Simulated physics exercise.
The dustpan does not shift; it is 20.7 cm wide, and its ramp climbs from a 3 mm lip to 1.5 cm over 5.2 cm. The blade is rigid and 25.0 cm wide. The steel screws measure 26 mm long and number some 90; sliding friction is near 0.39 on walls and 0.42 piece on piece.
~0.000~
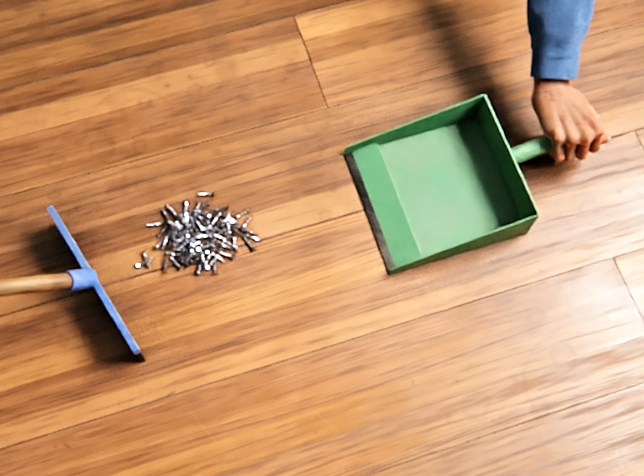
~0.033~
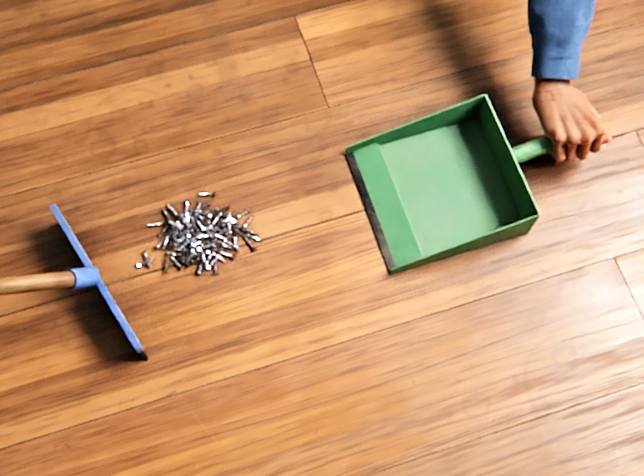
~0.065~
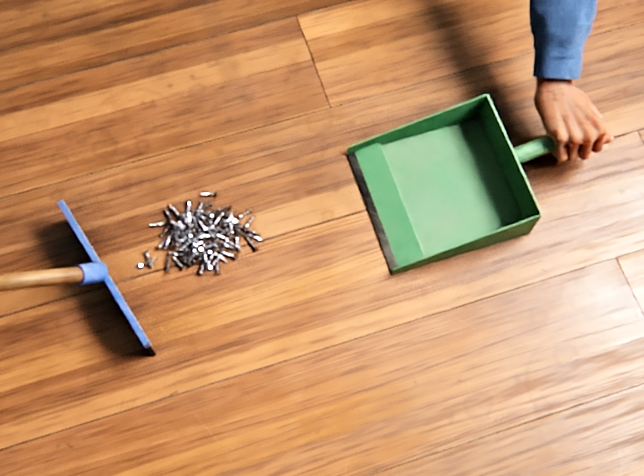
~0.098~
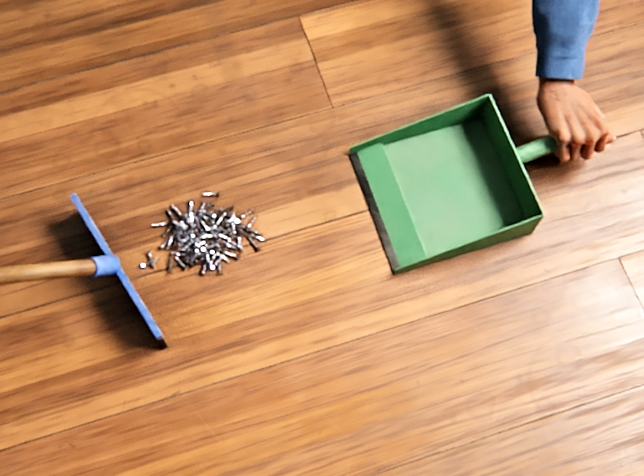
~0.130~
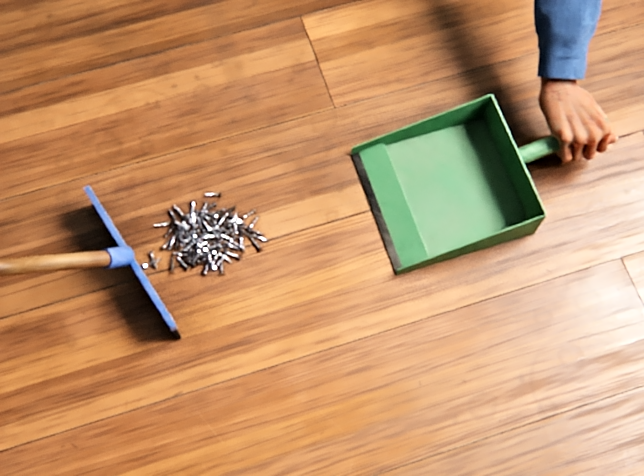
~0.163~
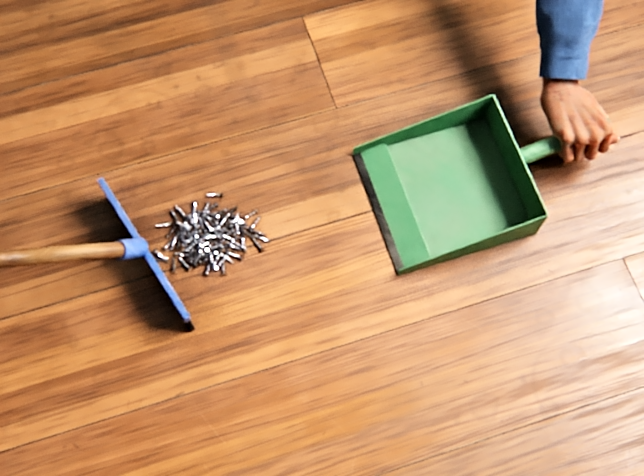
On a wooden floor, a blue blade on a wooden handle slid a short way right, just reaching the edge of a small pile of metal screws, while a hand held a green dustpan still.
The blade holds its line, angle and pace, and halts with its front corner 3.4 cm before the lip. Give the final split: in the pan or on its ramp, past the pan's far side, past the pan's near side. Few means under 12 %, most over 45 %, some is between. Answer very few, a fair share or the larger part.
In the pan or on its ramp: Very few; past the pan's far side: The larger part; past the pan's near side: Very few.
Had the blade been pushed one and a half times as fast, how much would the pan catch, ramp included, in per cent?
In that case some 5 per cent.
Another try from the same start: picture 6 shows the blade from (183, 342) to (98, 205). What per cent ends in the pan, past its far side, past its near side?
Pan 0, far 20, near 0.
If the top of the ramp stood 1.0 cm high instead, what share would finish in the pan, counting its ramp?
It would be near 5 per cent.
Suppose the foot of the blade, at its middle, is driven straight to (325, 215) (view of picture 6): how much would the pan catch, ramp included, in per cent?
About 0 per cent.
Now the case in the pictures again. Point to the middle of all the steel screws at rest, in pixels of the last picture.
Near (338, 147).
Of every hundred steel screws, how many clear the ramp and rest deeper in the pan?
Some 0 per cent.
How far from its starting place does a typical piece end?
Roughly 26 cm.
After 0.40 s, middle of the blade 20 cm from the lip; 0 % over the lip, far side 20 %, near side 0 %.
After 0.55 s, middle of the blade 12 cm from the lip; 0 % over the lip, far side 45 %, near side 0 %.
After 0.83 s, middle of the blade 7 cm from the lip; 0 % over the lip, far side 65 %, near side 0 %.
In the end, at 2.0 s, pan 0 %, far side 65 %, near side 0 %, in front of the lip or behind the blade 35 %.
